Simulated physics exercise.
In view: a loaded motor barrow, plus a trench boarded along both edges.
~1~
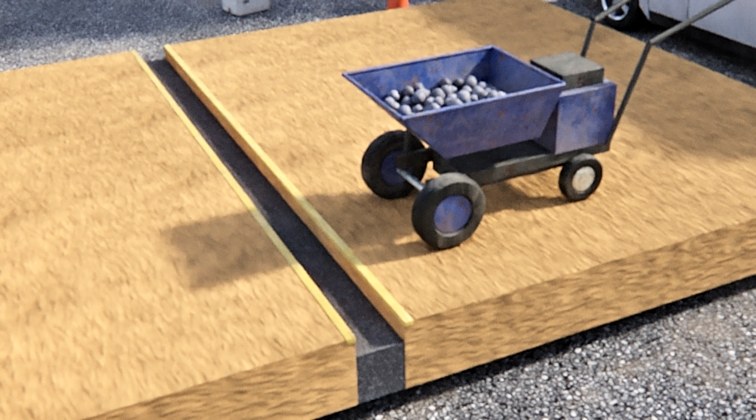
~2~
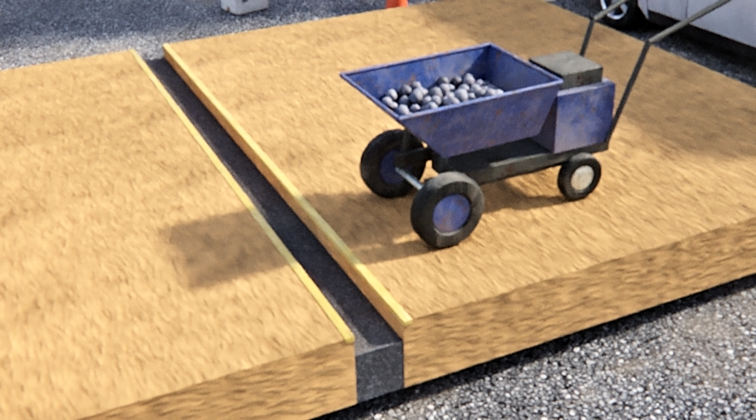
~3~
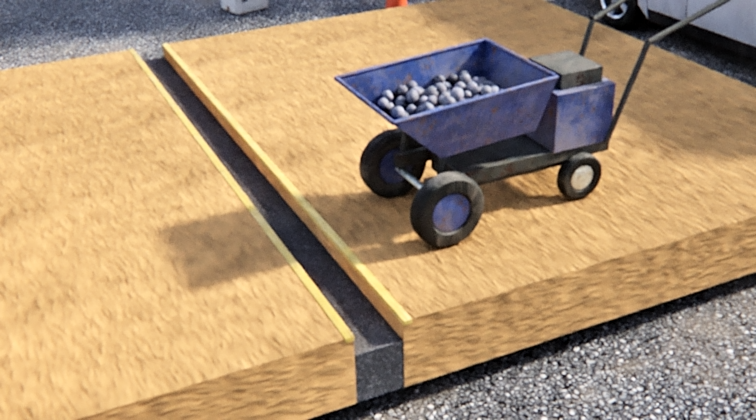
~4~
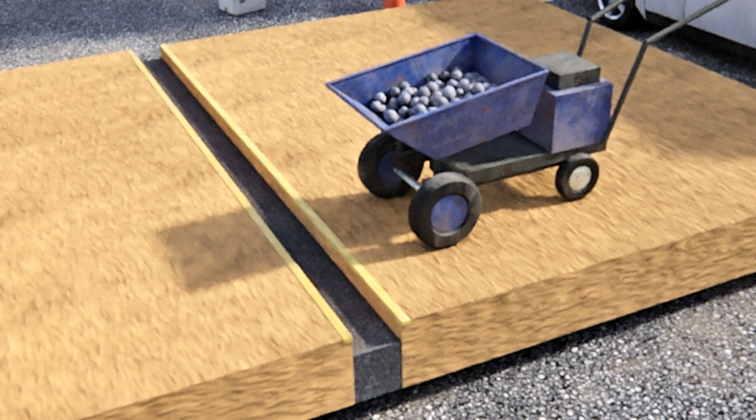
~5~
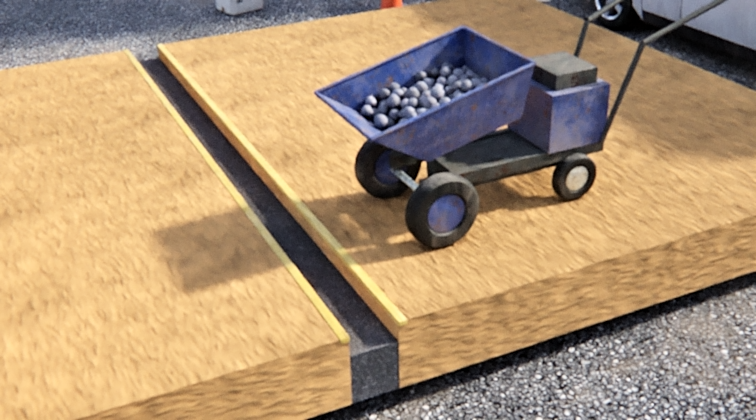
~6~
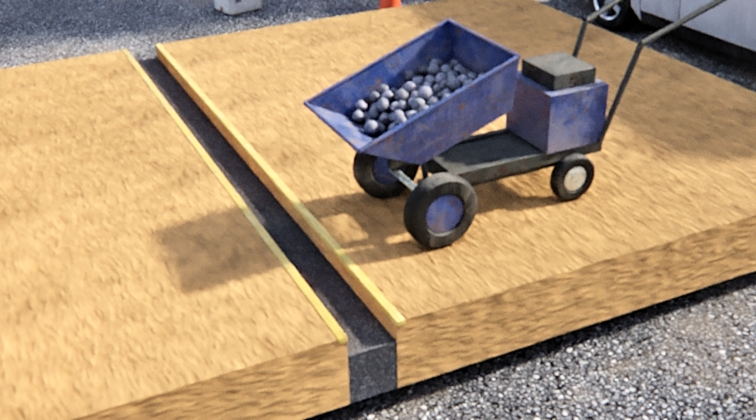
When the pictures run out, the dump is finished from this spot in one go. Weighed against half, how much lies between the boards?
Below half.
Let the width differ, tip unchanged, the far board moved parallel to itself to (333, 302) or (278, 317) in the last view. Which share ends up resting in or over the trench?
In order: Near 10, then 80 percent.
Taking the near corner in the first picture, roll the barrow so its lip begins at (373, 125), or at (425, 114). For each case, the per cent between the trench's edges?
0 and 60 percent, in that order.
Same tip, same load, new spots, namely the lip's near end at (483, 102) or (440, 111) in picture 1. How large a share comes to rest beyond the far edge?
0 and 10 percent, in that order.
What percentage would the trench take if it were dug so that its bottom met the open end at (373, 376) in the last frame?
The share would be around 70 per cent.
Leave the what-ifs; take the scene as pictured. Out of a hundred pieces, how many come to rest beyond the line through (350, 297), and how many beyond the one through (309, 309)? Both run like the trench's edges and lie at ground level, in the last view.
Close to 60 % and 30 %, in that order.
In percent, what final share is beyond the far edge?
Around 35 %.
Just after the last frame, skip tipped steeply; every one in the skip.
A moment on, skip tipped right over; roughly two thirds in the skip; roughly a quarter in or heaped over the trench; about a tenth beyond it; just a few falling.
Further on, skip tipped right over; roughly a third in the skip; roughly a quarter in or heaped over the trench; roughly a third beyond it.
When it is over, skip tipped right over; roughly a third in the skip; roughly a third in or heaped over the trench; roughly a third beyond it.
